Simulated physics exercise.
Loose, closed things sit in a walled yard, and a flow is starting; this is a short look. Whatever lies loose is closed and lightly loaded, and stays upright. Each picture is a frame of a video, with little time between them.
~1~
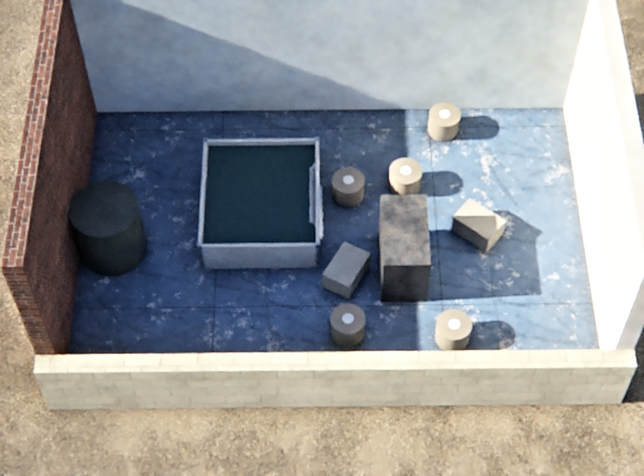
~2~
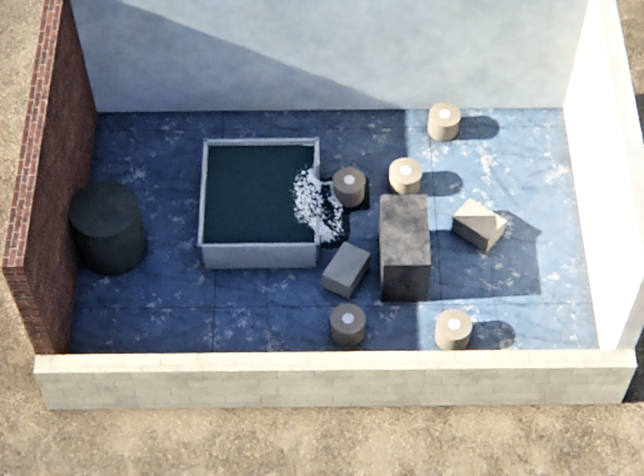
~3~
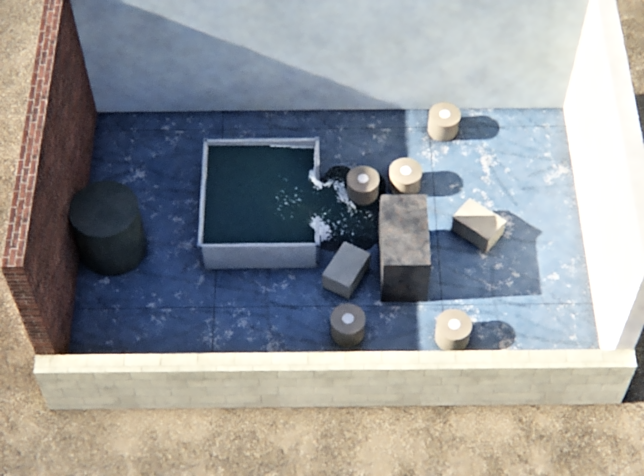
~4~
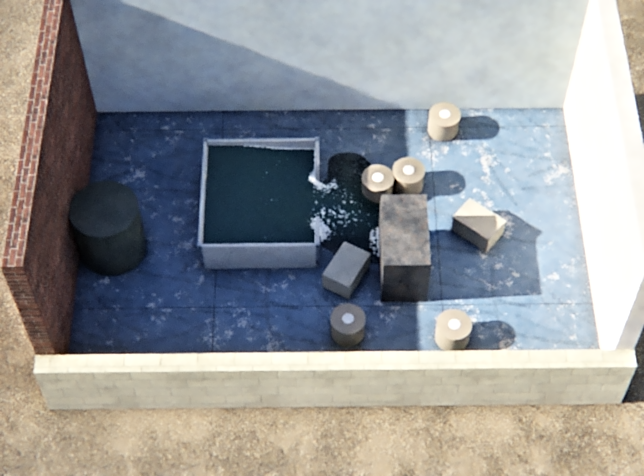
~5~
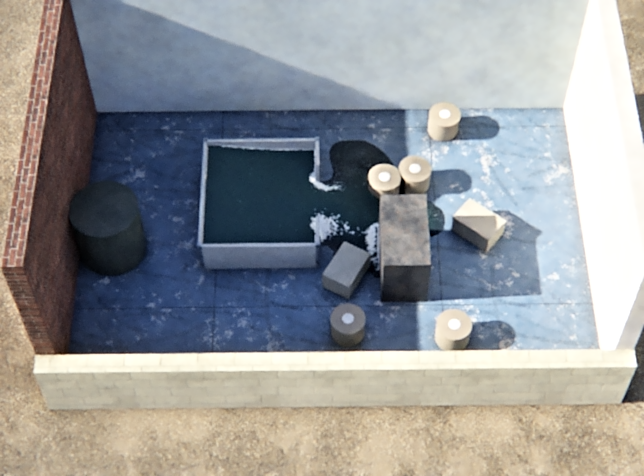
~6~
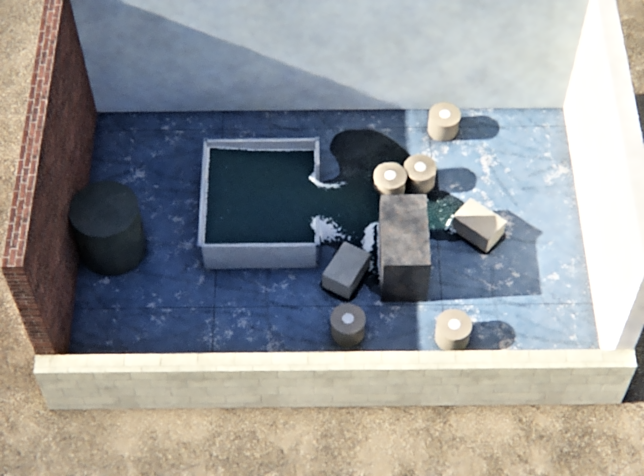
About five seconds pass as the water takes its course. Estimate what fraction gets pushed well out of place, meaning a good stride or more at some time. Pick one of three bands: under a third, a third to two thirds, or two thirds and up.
Two thirds and up.
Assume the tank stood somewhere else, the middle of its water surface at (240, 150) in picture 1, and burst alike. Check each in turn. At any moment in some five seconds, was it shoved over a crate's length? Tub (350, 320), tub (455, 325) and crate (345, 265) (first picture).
Taking them in turn: Kept near its start; kept near its start; kept near its start.
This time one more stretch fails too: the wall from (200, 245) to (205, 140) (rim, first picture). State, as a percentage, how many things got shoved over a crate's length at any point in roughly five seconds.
Near 10 in a hundred.
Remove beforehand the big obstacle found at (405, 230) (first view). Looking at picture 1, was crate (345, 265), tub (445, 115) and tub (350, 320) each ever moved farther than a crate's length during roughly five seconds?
Going through them in order: First kept nearby, second got well clear, third kept nearby.
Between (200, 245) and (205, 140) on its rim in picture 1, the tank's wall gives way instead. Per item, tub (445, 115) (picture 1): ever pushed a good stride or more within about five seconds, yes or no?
My take: It got there.
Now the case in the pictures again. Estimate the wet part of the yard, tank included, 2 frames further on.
I reckon around 25 per cent.
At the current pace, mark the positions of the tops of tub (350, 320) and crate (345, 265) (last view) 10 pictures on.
The first top is close to (332, 344) and the second close to (302, 284).
A moment on, 2 of 7 are well off their spots; 1 afloat.
Next, 5 of 7 are well off their spots; 2 afloat.
Later, 6 of 7 are well off their spots; 4 afloat.
In the end, 5 of 7 are well off their spots, and 6 have been at some point; 4 afloat.
